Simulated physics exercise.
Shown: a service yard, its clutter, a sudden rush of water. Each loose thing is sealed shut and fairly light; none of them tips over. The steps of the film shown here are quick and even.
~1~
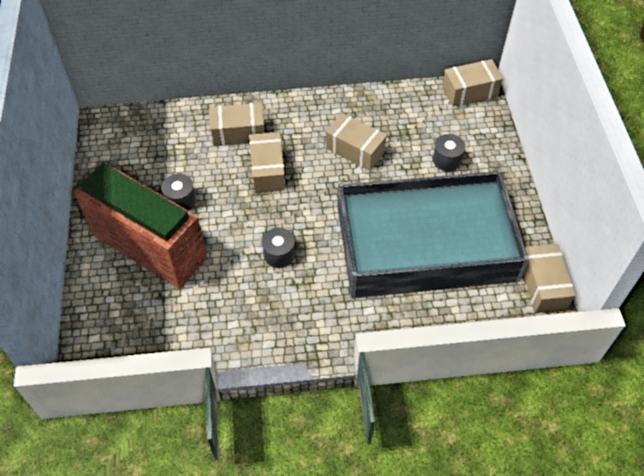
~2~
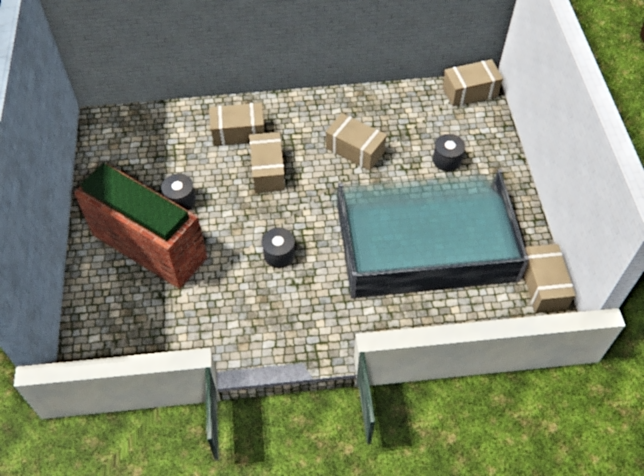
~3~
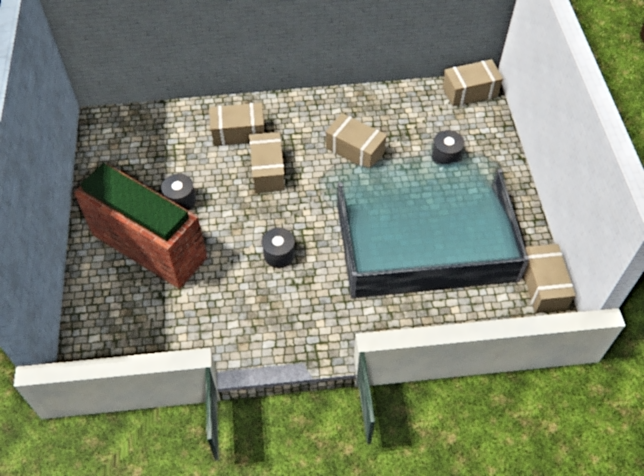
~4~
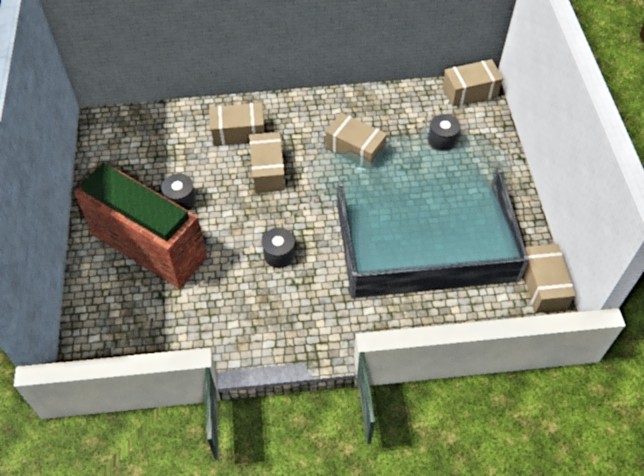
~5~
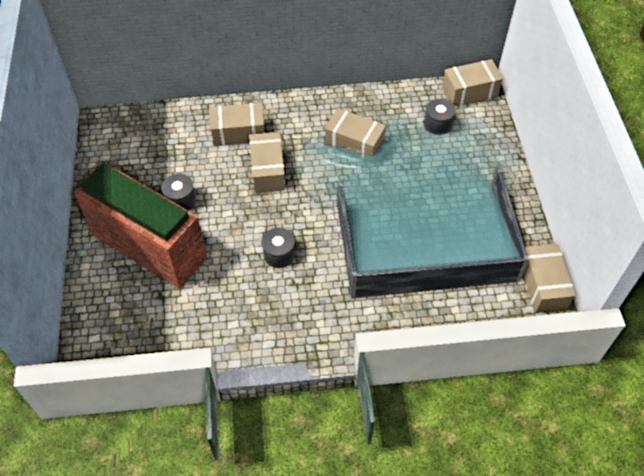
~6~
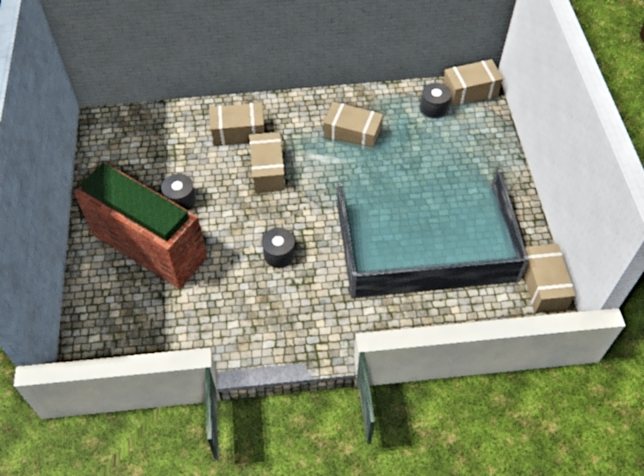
A big dark-walled pool in a paved yard lost its back wall, and water spread out behind it, pushing a round dark tub back toward a corner box and nudging another box slightly.
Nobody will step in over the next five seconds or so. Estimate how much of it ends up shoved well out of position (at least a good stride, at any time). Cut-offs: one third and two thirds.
So the part that moves far is between the one-third and two-thirds marks.
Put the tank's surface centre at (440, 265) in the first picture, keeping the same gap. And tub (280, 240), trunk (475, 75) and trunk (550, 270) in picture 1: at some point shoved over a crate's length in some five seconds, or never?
Not far, Far enough, Not far.
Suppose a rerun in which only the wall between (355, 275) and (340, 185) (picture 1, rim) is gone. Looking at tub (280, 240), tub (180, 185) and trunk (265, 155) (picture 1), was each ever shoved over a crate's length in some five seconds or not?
Well, in order they come out as over the mark, over the mark and below the mark.
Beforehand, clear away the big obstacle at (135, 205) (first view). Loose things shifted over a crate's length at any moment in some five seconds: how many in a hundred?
Something like 80 percent of the things.
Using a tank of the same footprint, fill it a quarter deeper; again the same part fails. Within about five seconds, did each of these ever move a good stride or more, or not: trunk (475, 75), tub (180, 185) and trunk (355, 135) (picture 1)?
Result by item: Covered it; didn't cover it; covered it.
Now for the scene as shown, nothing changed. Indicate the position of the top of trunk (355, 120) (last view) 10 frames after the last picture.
Estimated position: Roughly (313, 77).
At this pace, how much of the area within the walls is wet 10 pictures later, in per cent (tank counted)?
I'd estimate around 40 percent.
A moment on, 2 of 8 are well off their spots; 1 afloat.
Next, 2 of 8 are well off their spots; 3 afloat.
Later, 4 of 8 are well off their spots; 3 afloat.
In the end, 5 of 8 are well off their spots, and 5 have been at some point; 2 afloat.
